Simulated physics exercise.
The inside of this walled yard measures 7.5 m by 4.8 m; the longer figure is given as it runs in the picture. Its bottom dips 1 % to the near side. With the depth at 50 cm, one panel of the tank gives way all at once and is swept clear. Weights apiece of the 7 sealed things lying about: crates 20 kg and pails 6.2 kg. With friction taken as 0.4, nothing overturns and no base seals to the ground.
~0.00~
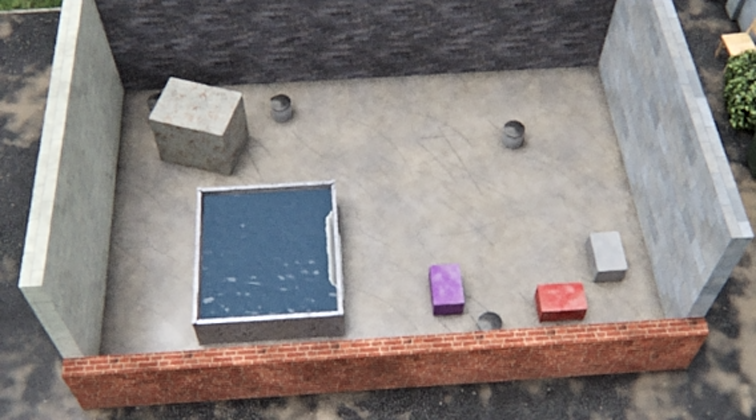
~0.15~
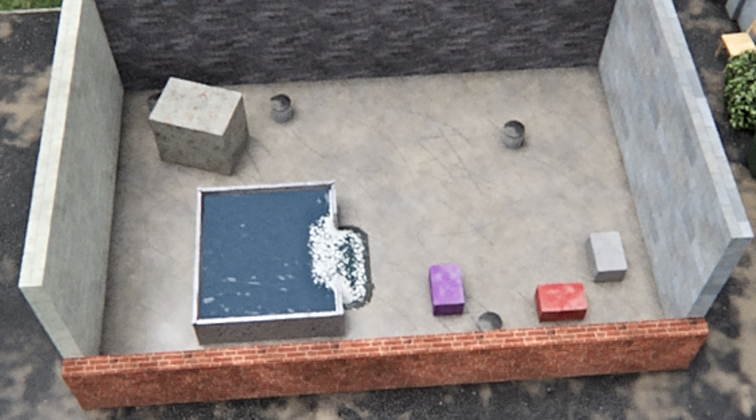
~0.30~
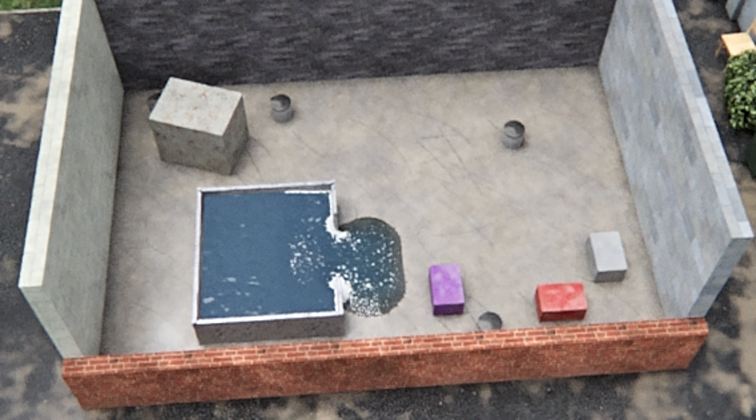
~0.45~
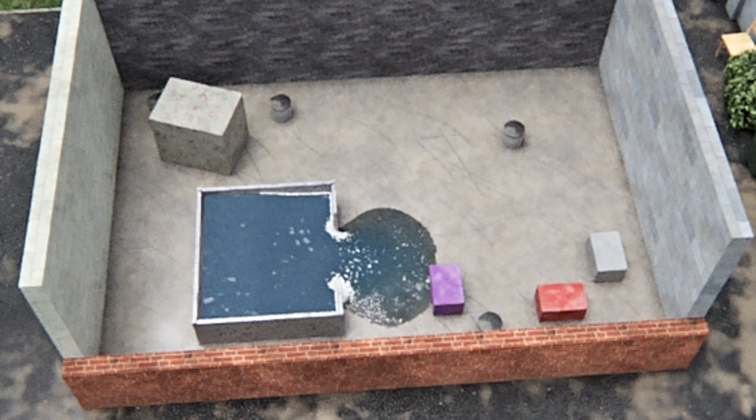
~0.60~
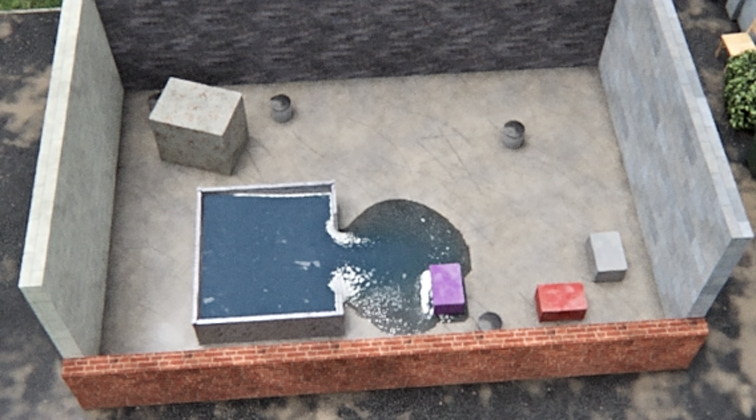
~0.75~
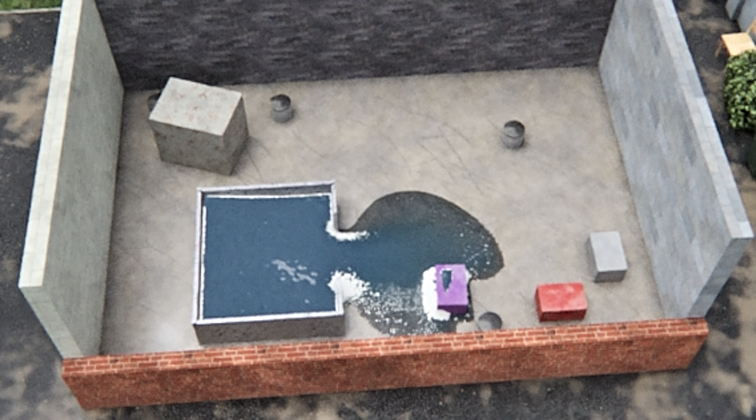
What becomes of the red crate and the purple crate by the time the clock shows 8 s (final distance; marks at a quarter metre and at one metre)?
As for distance, the red crate ends up well away and the purple crate ends up well away.
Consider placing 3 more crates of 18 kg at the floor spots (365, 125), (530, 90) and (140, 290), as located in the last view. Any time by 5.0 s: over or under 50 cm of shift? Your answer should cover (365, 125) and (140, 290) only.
Lab note - in order: Below threshold / below threshold.
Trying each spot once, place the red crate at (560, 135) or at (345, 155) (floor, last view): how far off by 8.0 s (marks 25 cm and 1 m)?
Taken in turn, it glides a modest way and then stays almost motionless.
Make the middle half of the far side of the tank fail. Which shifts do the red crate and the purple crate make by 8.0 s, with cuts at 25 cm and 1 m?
In that situation the red crate stays about where it was, while the purple crate stays about where it was.
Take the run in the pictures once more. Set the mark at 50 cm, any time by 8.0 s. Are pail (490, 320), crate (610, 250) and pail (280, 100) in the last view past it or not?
Results in listed order: Exceeds / exceeds / falls short.
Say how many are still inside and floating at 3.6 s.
Tally: 4 of them.
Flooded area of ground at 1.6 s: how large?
Roughly 14 m2.
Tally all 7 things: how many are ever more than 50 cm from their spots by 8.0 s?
Answer: 5.
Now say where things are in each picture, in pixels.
The red crate at (562, 296), on the bottom; the purple crate at (447, 284) rests on the ground; 3.4 m2 under water; 0 of 7 have shifted, in the first picture.
The red crate at (562, 296), on the bottom; the purple crate at (447, 284) rests on the ground; water covers 4.0 m2; 0 of 7 have shifted, in the second picture.
The red crate at (562, 296), on the bottom; the purple crate at (447, 284), on the bottom; water covers 4.6 m2; 0 of 7 have shifted, in the third picture.
The red crate at (562, 296), on the bottom; the purple crate at (447, 284) rests on the ground; water covers 5.4 m2; 0 of 7 have shifted, in the fourth picture.
The red crate at (562, 296), on the bottom; the purple crate at (447, 284), on the bottom; 6.2 m2 under water; 0 of 7 have shifted, in the fifth picture.
The red crate at (562, 296), on the bottom; the purple crate at (451, 284) rests on the ground, 6 cm from its start; water covers 7.1 m2; 1 of 7 have shifted, in the sixth picture.
After 1.6 s the red crate is near (574, 299), 0.1 m from its start, aground; the purple crate is near (535, 296), 1.2 m from its start, aground; 0 afloat.
After 3.6 s the red crate is near (632, 290), 0.9 m from its start, afloat; the purple crate is near (602, 267), 2.1 m from its start, afloat; 4 afloat.
After 5.6 s the red crate is near (581, 234), 1.0 m from its start, afloat; the purple crate is near (537, 219), 1.6 m from its start, afloat; 5 afloat.
After 8.0 s the red crate is near (549, 180), 1.9 m from its start, aground; the purple crate is near (520, 197), 1.8 m from its start, aground; 2 afloat.
